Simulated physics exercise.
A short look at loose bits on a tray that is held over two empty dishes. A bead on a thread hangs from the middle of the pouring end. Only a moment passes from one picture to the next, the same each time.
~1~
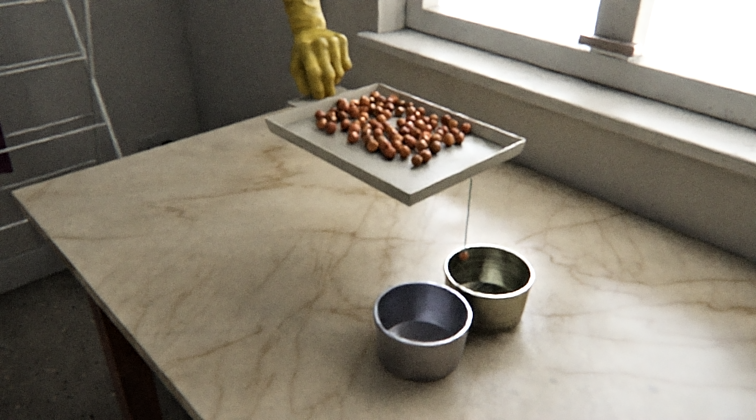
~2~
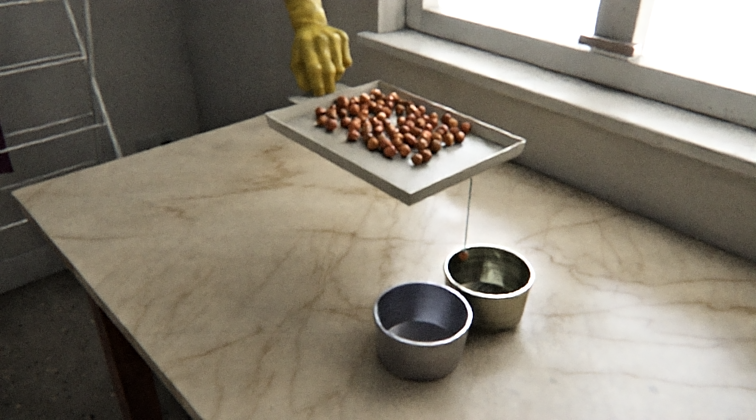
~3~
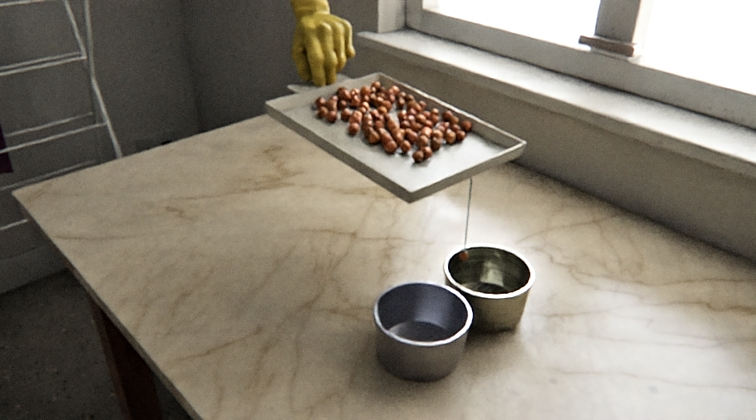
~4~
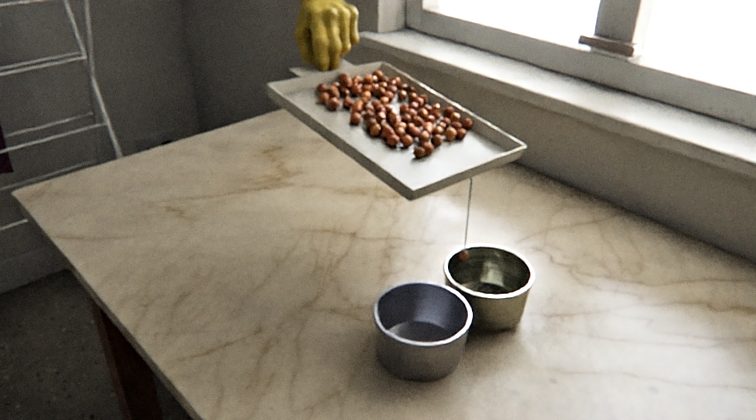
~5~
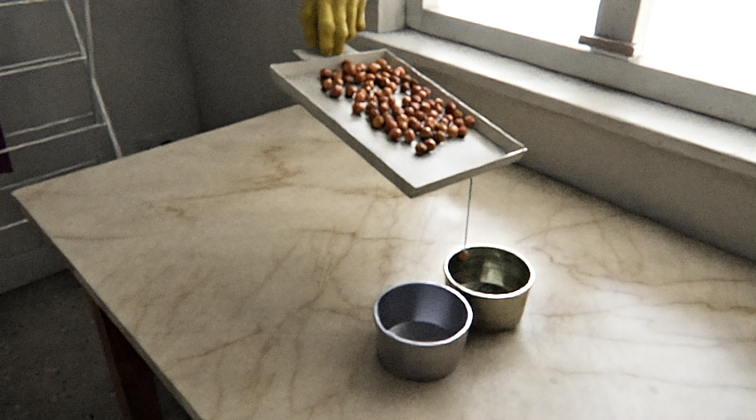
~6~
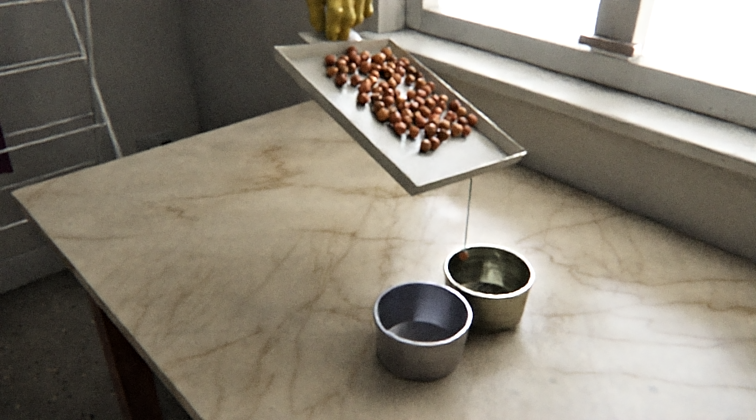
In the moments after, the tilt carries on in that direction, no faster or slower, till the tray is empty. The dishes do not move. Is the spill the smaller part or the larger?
The two hold only the smaller part of the load.
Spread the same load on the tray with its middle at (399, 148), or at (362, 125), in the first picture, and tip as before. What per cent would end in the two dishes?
In turn 30 and 30 in a hundred.
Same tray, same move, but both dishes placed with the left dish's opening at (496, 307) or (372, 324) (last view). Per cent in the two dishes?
Near 40 % and 0 %.
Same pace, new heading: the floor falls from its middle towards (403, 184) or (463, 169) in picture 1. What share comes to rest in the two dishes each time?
Roughly 70 per cent, and 50 per cent.
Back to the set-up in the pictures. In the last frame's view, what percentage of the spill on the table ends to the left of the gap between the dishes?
Some 0 per cent.
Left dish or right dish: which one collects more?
That is the right-hand dish.
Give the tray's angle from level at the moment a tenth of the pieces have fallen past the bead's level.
Near 115 degrees.
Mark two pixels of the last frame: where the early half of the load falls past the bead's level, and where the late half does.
First near (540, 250), later near (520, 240).
Shortly afterwards, tray tipped steeply; all but a few on the tray; only a few in the air.
Next, tray tipped past a quarter turn; all but a few on the tray; a little outside both; only a few in the air.
Some moments later, tray tipped past a quarter turn; near a quarter in the right dish; near two thirds outside both.
In the end, tray tipped past a quarter turn; none at all in the left dish; near a quarter in the right dish; near two thirds outside both.
